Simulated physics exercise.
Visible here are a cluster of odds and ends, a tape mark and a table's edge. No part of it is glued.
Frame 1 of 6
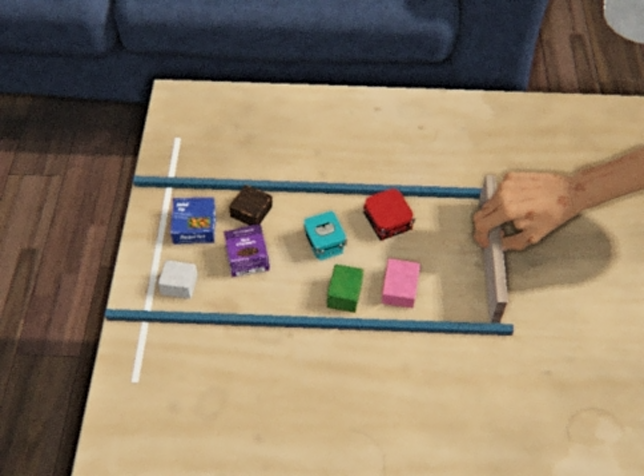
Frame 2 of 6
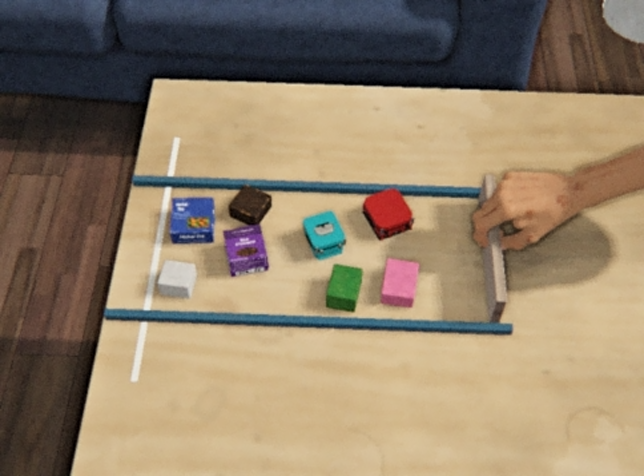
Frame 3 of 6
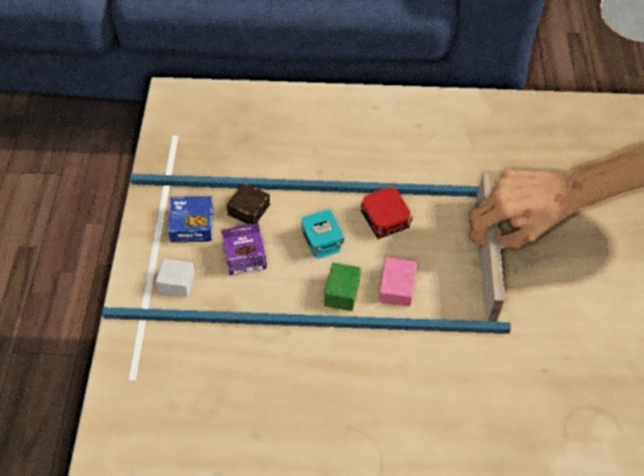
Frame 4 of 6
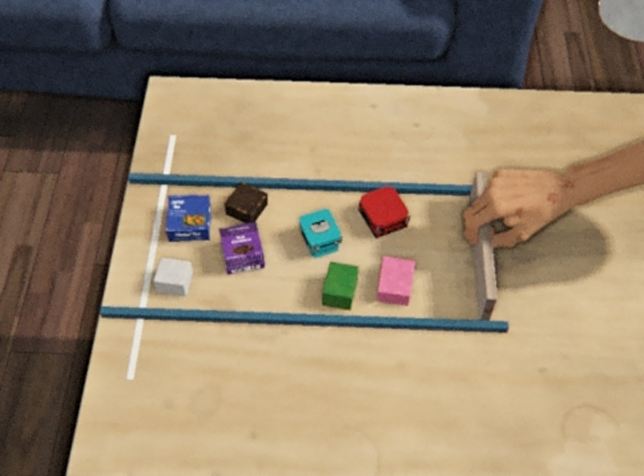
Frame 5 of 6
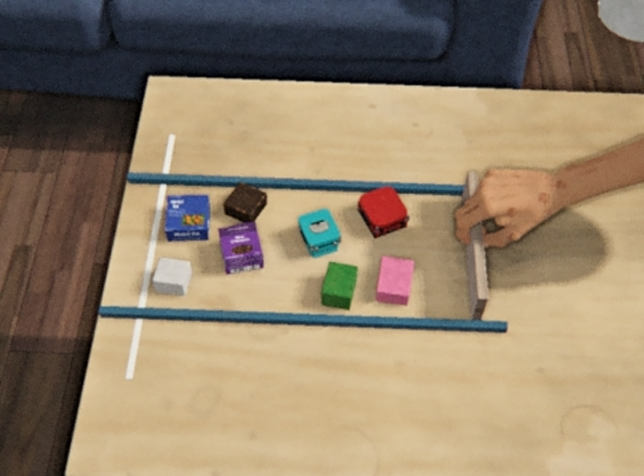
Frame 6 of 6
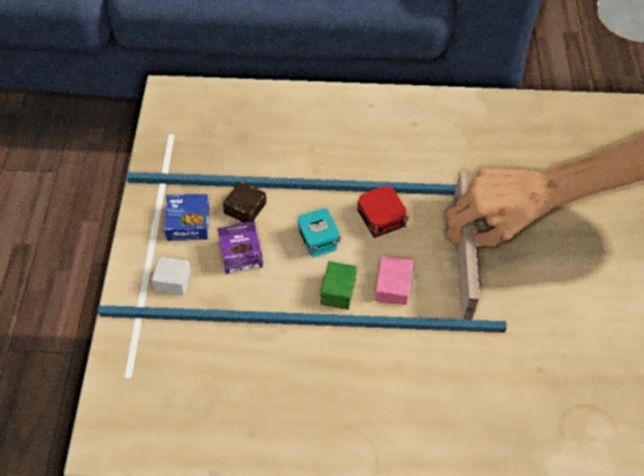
A hand gripping an upright board at the right of a pale wooden table, seen from above with a blue sofa behind, first stays nearly still. Between two blue rails lie blue, black, purple and white blocks at left near a white tape line, and turquoise, red, green and pink ones further right. The view drifts very slightly, then the hand slides the board a little left, the blocks staying put.
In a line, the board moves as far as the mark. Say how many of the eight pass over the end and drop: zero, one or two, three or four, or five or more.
The count is five or more.
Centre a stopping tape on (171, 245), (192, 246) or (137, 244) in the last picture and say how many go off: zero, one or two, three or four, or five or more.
In turn: Three to four, 1 or 2, five or over.
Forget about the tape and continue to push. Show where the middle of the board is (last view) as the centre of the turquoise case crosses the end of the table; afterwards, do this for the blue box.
The middle is at (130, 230) when it's the turquoise case, and at (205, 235) when it's the blue box.
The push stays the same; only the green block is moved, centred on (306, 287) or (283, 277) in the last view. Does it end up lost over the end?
Result by position: It leaves the top / leaves the top.
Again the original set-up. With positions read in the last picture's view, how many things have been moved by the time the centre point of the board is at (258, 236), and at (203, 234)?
Moved so far: 8, later 8.
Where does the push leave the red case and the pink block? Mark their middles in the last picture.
In order, first (140, 196), then (129, 272).
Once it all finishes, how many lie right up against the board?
I count 3 of them.
Soon after, none off yet; white block at rest near (172, 276); blue box at rest near (187, 217); black block at rest near (245, 203).
After that, none off yet; white block displaced a little near (158, 280); blue box displaced a little near (166, 216); black block displaced about its own width near (205, 207).
In the end, the number that fall off is five or more; gone, green block, purple box, black block, blue box and white block.
